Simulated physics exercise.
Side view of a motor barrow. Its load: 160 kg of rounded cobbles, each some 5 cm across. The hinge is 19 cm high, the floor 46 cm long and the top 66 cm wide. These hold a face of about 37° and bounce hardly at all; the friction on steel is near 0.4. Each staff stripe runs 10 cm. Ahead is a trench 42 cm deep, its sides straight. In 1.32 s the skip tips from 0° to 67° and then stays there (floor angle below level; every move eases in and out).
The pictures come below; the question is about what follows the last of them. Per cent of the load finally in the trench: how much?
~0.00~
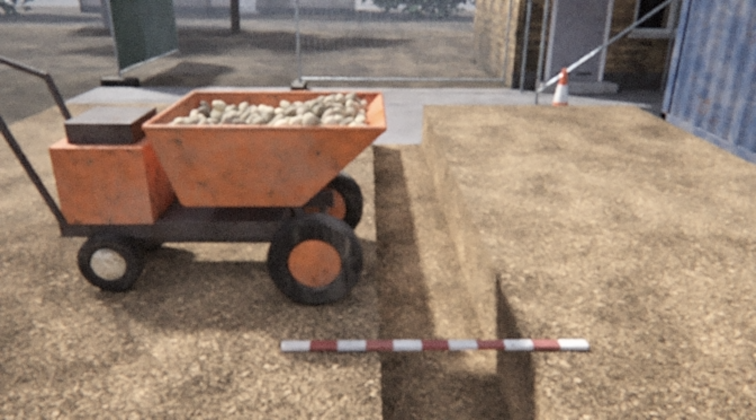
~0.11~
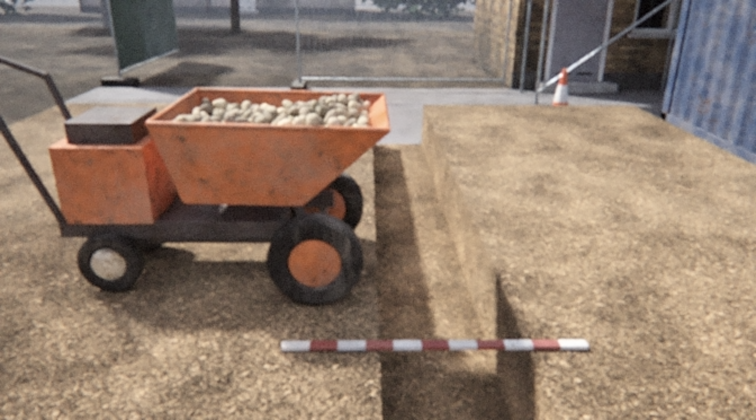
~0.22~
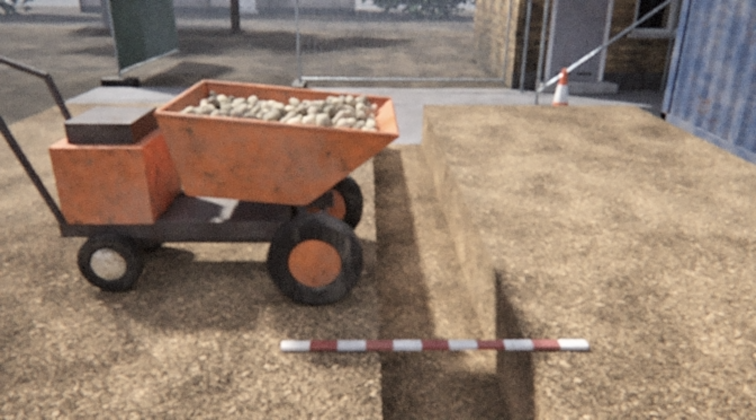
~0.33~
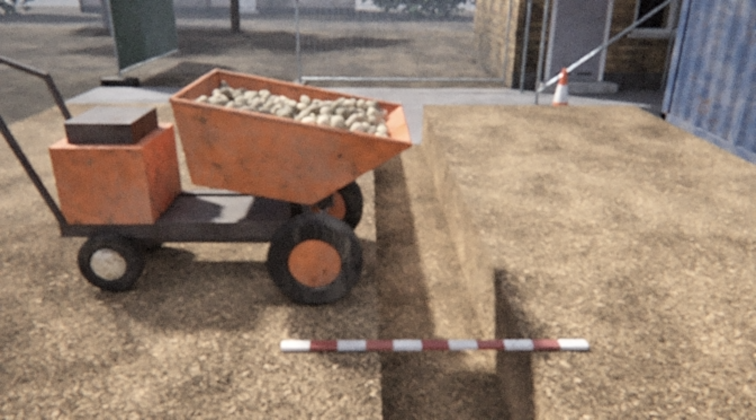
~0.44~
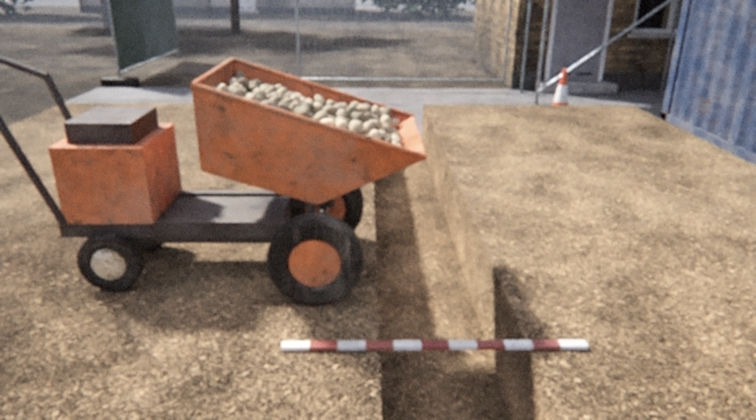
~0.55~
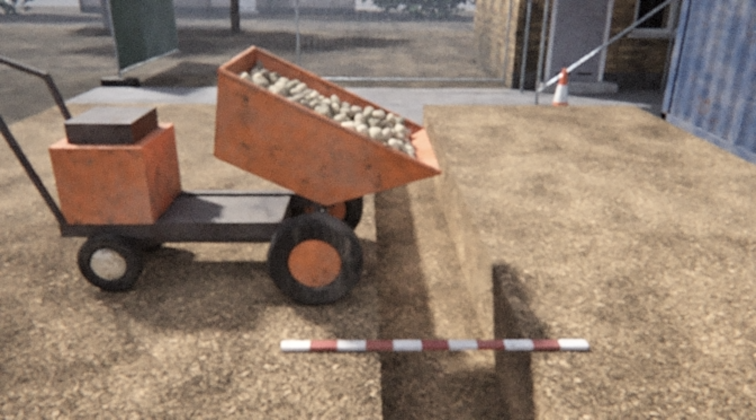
Approx. 60 %.
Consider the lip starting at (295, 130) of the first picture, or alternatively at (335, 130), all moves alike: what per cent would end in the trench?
Estimates: 100 % then 100 %.
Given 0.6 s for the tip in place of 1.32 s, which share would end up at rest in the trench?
Trench share: Approx. 45%.
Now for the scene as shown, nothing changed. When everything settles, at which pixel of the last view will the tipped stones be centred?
The middle should be near (479, 325).
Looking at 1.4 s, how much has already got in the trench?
20 per cent, give or take.
After 1.0 s the floor is at 57°; 100 % in the skip; the foremost stones are at (465, 212).
After 1.4 s the floor is at 67°; 60 % in the skip, 20 % in the trench, 20 % past the trench; the foremost stones are at (569, 273).
After 1.8 s the floor is at 67°; 25 % in the skip, 37 % in the trench, 38 % past the trench; the foremost stones are at (679, 284).
After 3.7 s the floor is at 67°; 0 % in the skip, 60 % in the trench, 40 % past the trench; the foremost stones are past the picture's edge.
